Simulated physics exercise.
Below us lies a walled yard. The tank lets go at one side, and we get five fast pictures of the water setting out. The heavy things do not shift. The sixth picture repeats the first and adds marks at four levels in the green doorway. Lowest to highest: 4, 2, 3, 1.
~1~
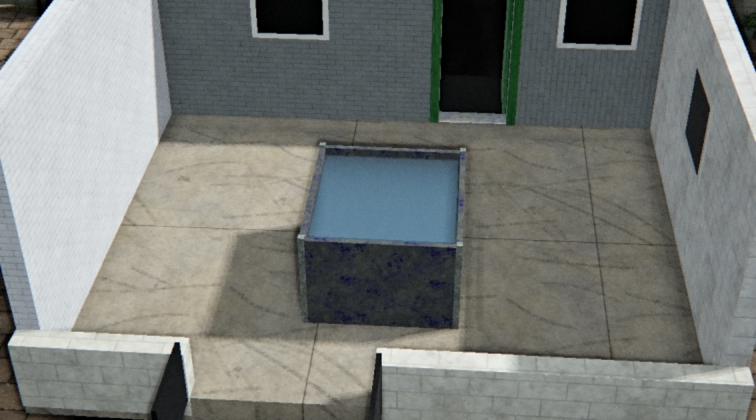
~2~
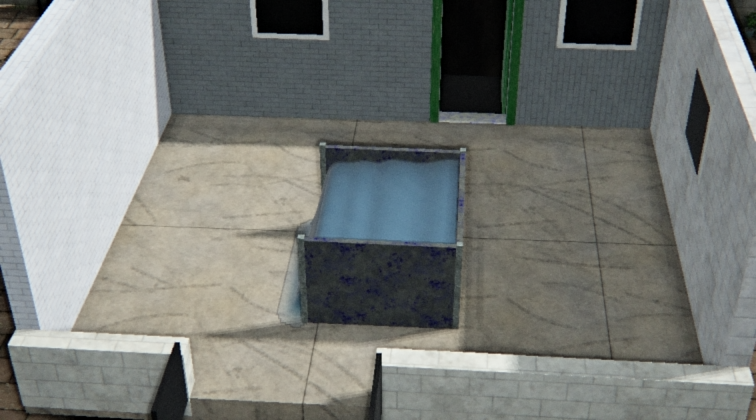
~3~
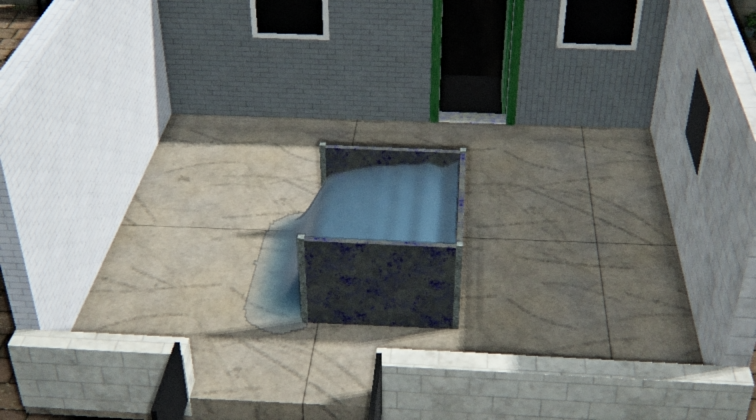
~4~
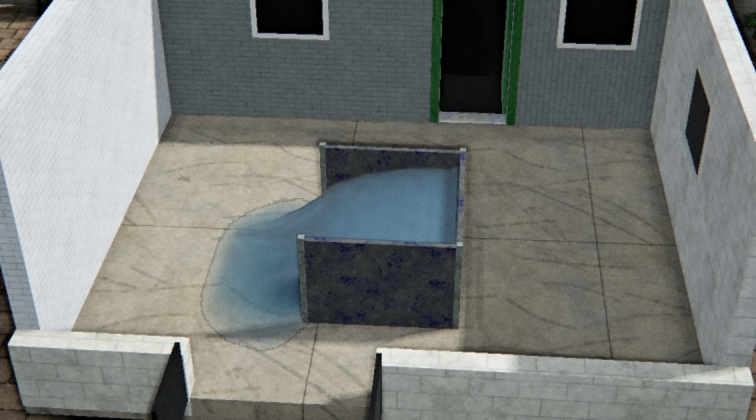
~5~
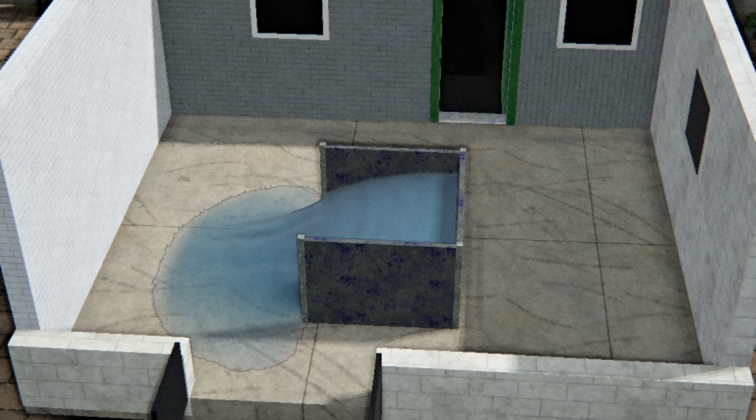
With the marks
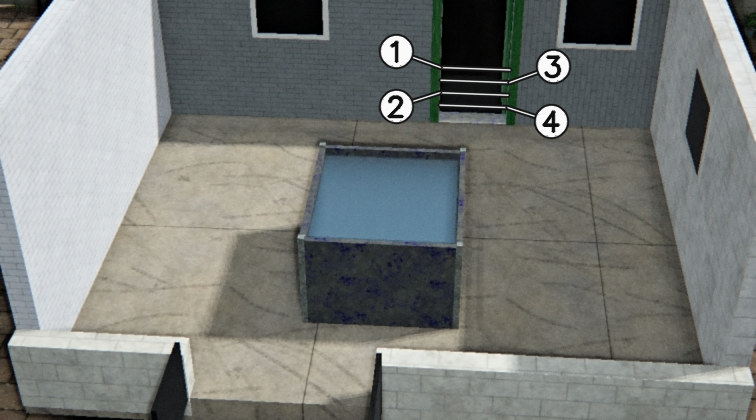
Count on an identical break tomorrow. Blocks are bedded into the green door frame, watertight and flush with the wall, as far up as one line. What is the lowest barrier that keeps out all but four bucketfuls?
The answer is mark 4.
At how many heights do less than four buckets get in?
All of them.
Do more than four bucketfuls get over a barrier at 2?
No, that is safe.
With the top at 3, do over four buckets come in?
No.
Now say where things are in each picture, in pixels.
Water in the tank at rest, its middle at (387, 199); foot of the green doorway at (472, 123); open gate at (282, 339).
Water covers 2 % of the ground and shows as far out as (299, 323).
Water covers 4 % of the ground and shows as far out as (285, 221).
Water covers 8 % of the ground and shows as far out as (279, 206).
Water covers 14 % of the ground and shows as far out as (165, 314).
On the marked copy, 1 at (475, 68); 2 at (474, 94); 3 at (474, 81); 4 at (473, 106); from the bottom up 4, 2, 3, 1.
For mark 1, nothing gets over.
For mark 2, nothing gets over.
For mark 3, nothing gets over.
For mark 4, nothing gets over.
